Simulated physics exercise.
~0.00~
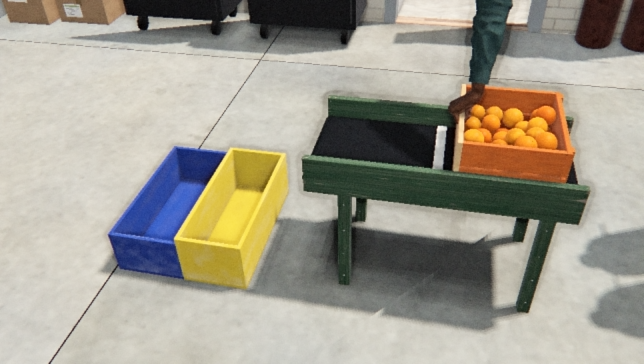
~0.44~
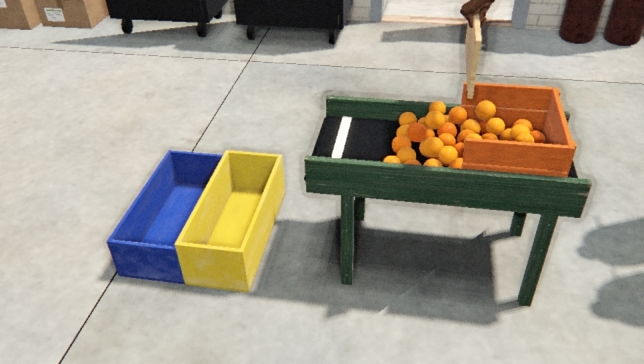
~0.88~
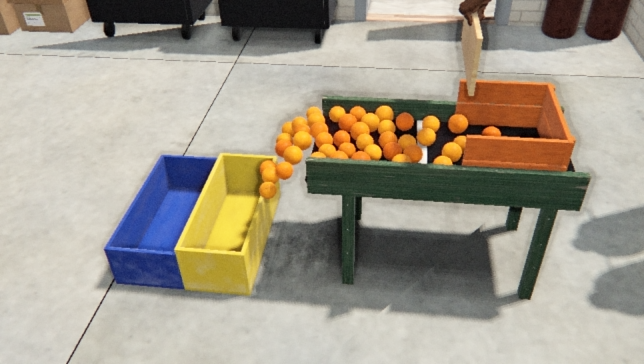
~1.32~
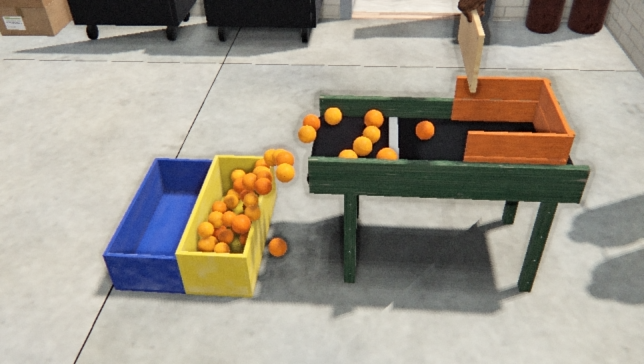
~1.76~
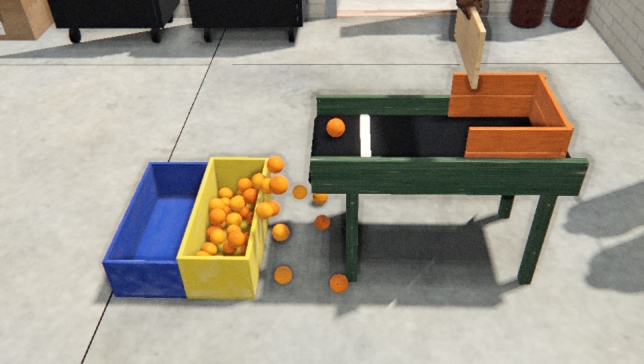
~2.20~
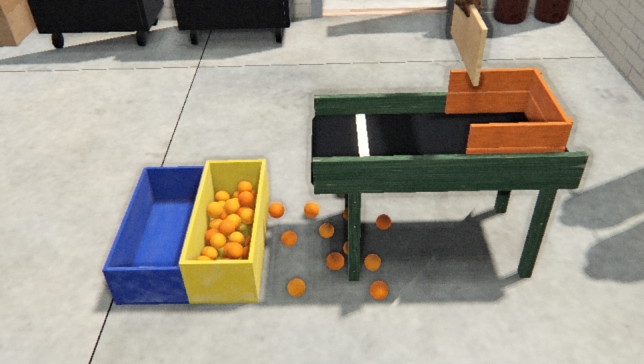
Oranges spilling from an orange pen as a gate lifts, riding a belt left and dropping mostly into a yellow bin, some scattering on the floor.
